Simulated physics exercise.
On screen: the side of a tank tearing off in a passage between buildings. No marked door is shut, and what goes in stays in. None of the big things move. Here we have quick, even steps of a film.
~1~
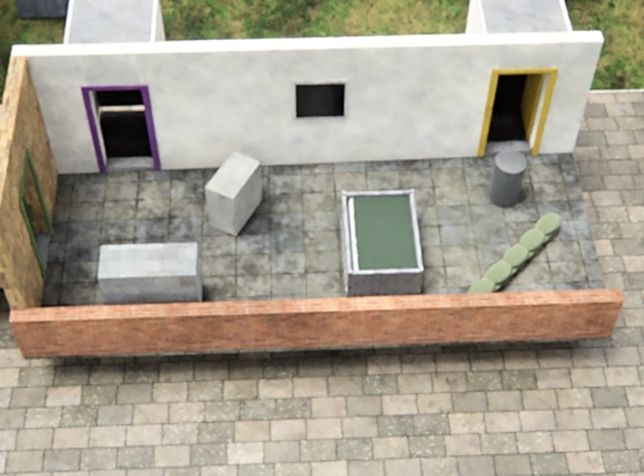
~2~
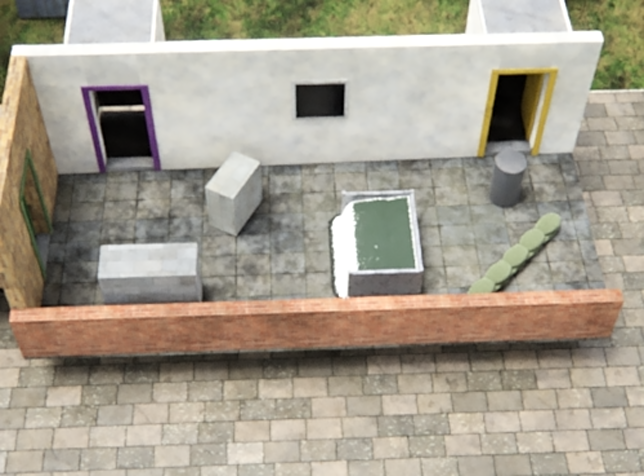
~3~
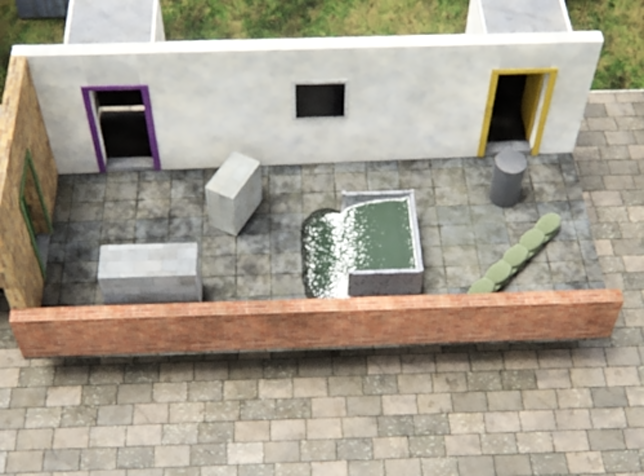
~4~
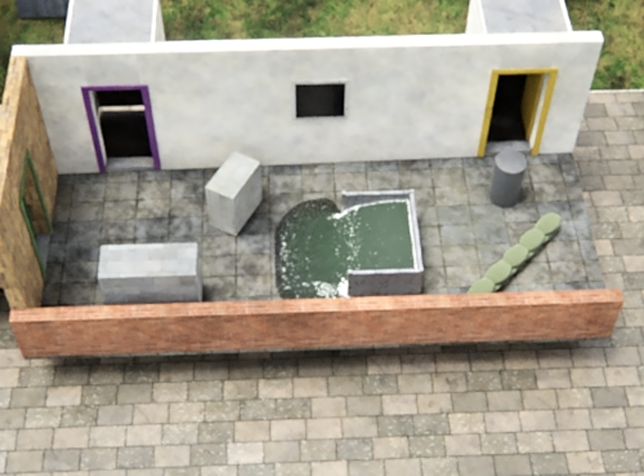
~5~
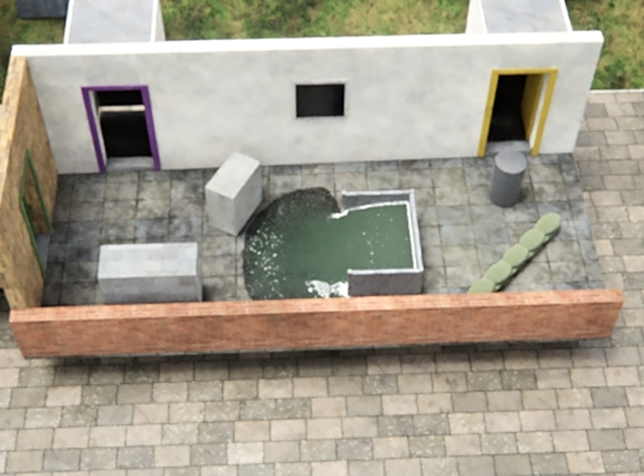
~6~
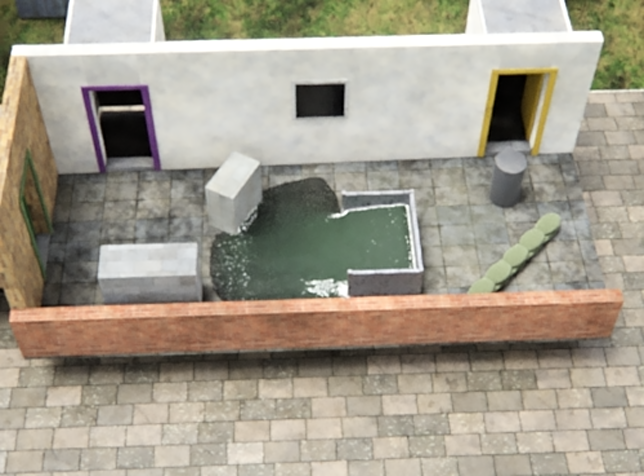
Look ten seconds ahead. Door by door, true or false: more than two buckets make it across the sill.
Purple door: False; green door: True; yellow door: False.
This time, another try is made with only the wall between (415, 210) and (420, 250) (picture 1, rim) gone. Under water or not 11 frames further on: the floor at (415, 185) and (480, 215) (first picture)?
Untouched, then soaked.
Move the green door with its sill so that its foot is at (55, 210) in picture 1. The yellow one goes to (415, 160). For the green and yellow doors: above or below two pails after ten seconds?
Well, the green door tops the limit, and the yellow door comes up short as well.
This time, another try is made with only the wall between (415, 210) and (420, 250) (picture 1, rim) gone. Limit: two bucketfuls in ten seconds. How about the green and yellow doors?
As I see it, the green door stays short of it and the yellow door stays short of it too.
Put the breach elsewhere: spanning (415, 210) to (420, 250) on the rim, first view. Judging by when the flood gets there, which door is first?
My pick: The one in yellow.
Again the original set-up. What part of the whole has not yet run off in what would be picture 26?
Estimate: 88 %.
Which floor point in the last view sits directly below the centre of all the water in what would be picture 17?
It is around (235, 264).
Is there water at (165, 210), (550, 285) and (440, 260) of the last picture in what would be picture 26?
Result, in order: Waterlogged / unflooded / unflooded.
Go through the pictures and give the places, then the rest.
In the first picture, still water in the tank at (381, 234).
In the second picture, water pours out at (348, 249) and has run to (343, 296).
In the third picture, water pours out at (348, 250) and has run to a hidden place.
In the fourth picture, water pours out at (348, 251) and has run to (297, 210).
In the fifth picture, water pours out at (348, 251) and has run to (251, 233).
In the sixth picture, the front is at (216, 276), out from the gap at (348, 251).
A moment on, water covers 30 % of the floor; the purple door not reached, the green door not reached, the yellow door not reached.
Next, water covers 40 % of the floor; the purple door not reached, the green door over two buckets in, the yellow door not reached.
Then, water covers 50 % of the floor; the purple door wet at the sill, nothing in, the green door far over two buckets in, the yellow door not reached.
Later, water covers 55 % of the floor; the purple door wet at the sill, nothing in, the green door far over two buckets in, the yellow door not reached.
In the end, water covers 50 % of the floor; the purple door wet at the sill, nothing in, the green door far over two buckets in, the yellow door not reached.
